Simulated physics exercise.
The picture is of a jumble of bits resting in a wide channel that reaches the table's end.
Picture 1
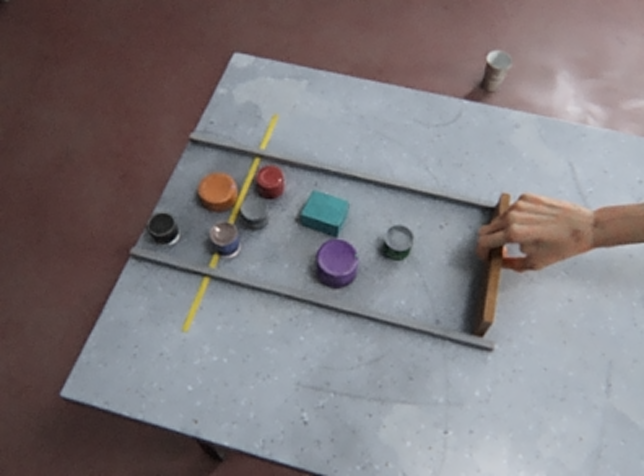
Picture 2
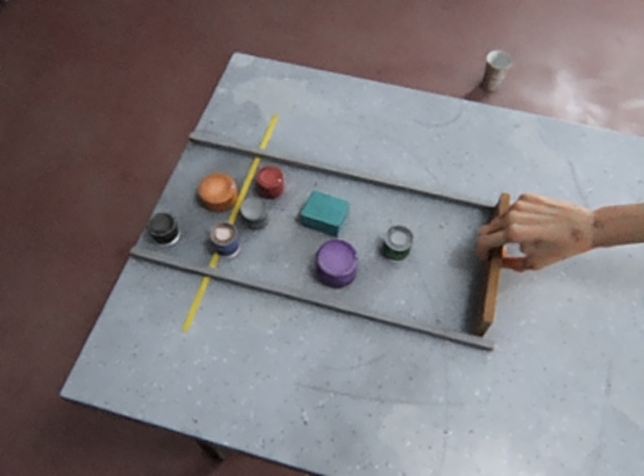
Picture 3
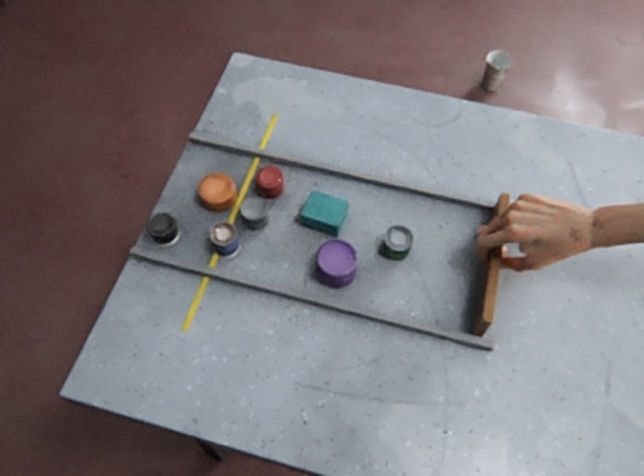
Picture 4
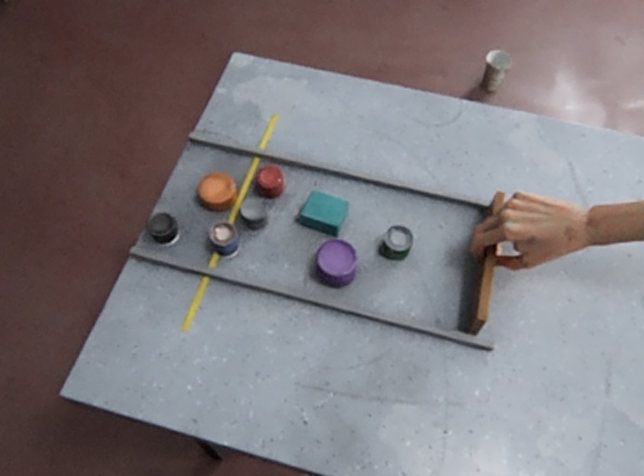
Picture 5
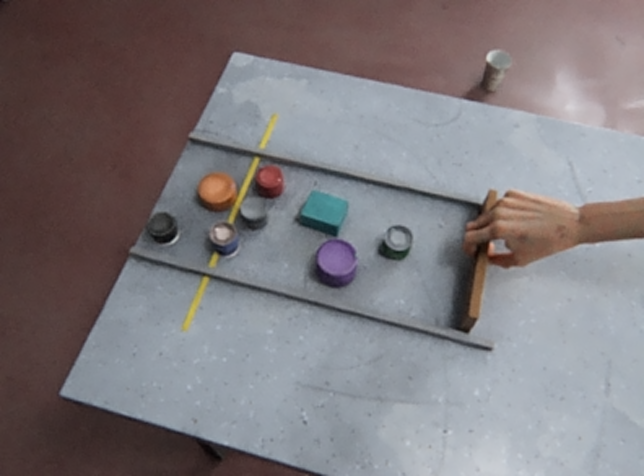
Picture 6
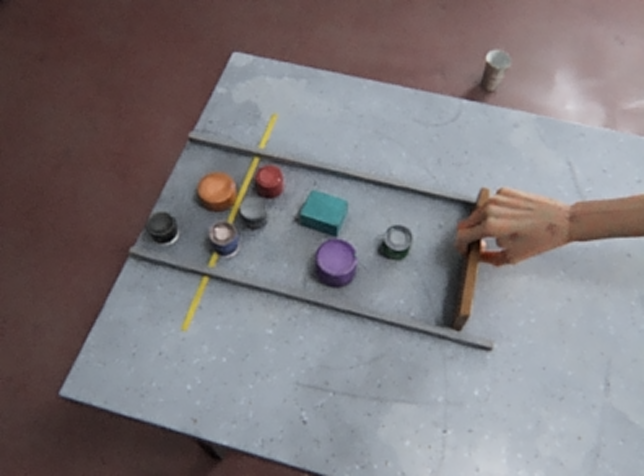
A wooden board, held by a hand, slides slightly left along a channel of scattered objects.
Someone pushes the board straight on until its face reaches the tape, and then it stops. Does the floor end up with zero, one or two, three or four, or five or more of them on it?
The number that tumble down is nil.
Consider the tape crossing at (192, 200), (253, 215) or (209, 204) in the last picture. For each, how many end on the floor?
4, 0, 1.
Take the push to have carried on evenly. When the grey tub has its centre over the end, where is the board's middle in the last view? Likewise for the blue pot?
First it's close to (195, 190), next close to (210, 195).
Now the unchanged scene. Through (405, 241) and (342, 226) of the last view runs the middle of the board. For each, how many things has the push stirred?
I count 1 first and 3 after.
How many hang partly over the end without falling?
That comes to 1 of them.
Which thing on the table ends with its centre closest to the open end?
It's the black pot that is foremost.
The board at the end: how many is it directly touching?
4.
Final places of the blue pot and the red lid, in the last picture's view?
(167, 232), and the other (240, 159).
Soon after, none off yet; black pot at rest near (163, 228); orange lid at rest near (217, 192); blue pot at rest near (224, 239).
Then, none off yet; black pot at rest near (163, 228); orange lid moving near (210, 189); blue pot moved about its own width near (203, 235).
At rest, the number that fall off is zero.
